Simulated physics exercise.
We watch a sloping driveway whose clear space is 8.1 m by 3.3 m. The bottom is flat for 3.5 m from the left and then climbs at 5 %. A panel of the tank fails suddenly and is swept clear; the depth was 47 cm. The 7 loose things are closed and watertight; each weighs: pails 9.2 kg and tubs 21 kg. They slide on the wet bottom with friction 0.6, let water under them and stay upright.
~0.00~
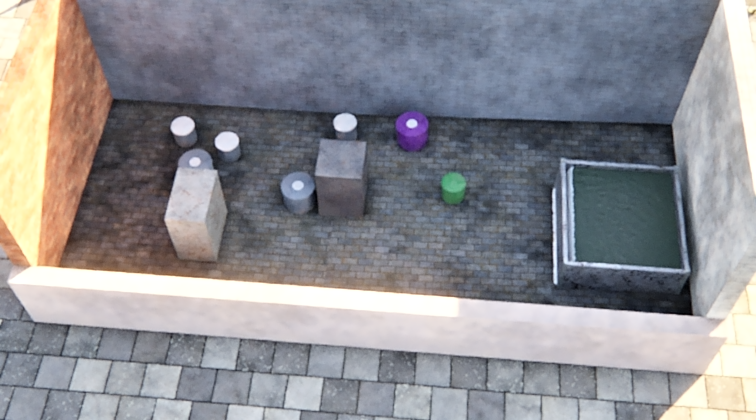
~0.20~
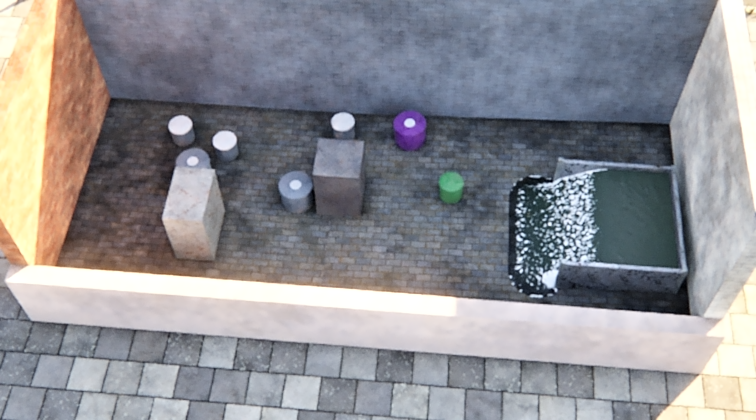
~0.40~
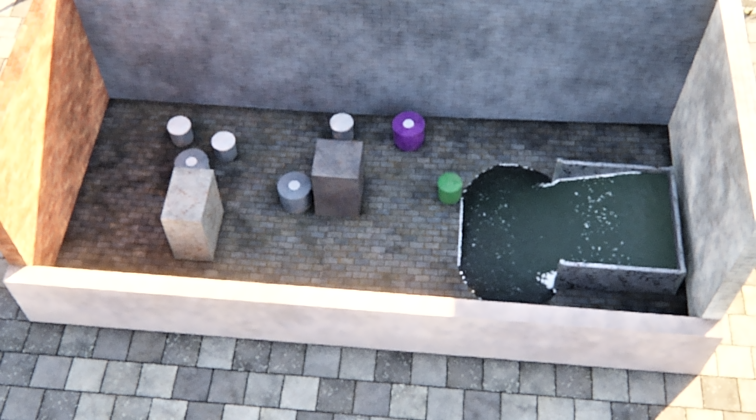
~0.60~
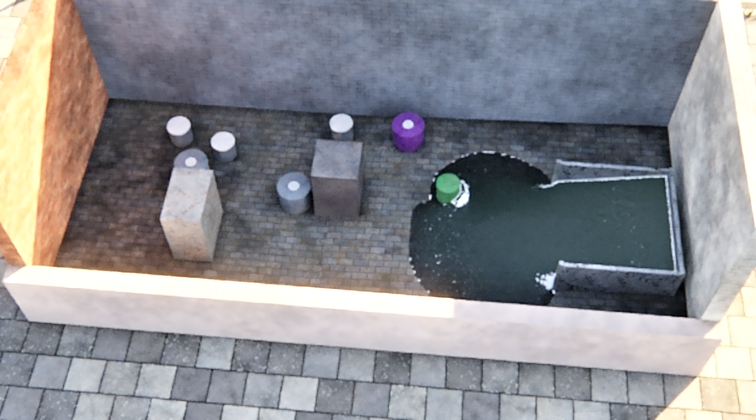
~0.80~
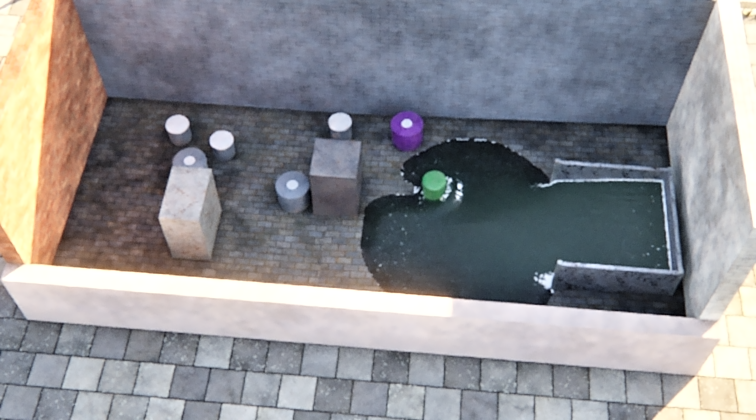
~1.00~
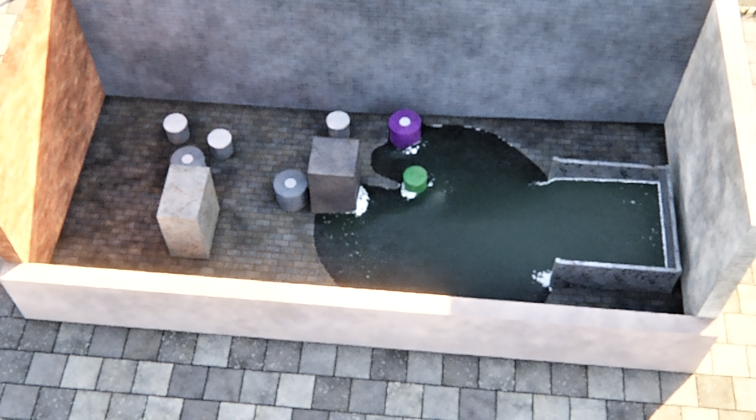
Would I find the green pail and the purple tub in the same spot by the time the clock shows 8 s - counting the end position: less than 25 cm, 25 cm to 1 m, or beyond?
The green pail ends far away, the purple tub stays put.
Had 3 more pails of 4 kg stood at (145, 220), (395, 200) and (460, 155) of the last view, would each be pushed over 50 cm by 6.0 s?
In that order: Under, past it, past it.
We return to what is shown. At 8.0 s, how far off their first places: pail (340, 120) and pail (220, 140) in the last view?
In turn: 250 cm, 80 cm.
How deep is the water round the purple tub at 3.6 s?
About 5 cm.
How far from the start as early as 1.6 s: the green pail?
About 100 cm.
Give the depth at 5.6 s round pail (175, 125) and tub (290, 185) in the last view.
Roughly 13 and 4 cm.
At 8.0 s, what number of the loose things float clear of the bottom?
At that moment 0.
After 1.6 s the green pail is near (370, 160), 1.1 m from its start, aground; the purple tub is near (405, 121), 0.0 m from its start, aground; 0 afloat.
After 3.6 s the green pail is near (240, 125), 3.0 m from its start, aground; the purple tub is near (403, 120), 0.0 m from its start, aground; 0 afloat.
After 5.6 s the green pail is near (226, 116), 3.3 m from its start, aground; the purple tub is near (403, 120), 0.0 m from its start, aground; 2 afloat.
After 8.0 s the green pail is near (243, 143), 2.9 m from its start, aground; the purple tub is near (403, 120), 0.0 m from its start, aground; 0 afloat.
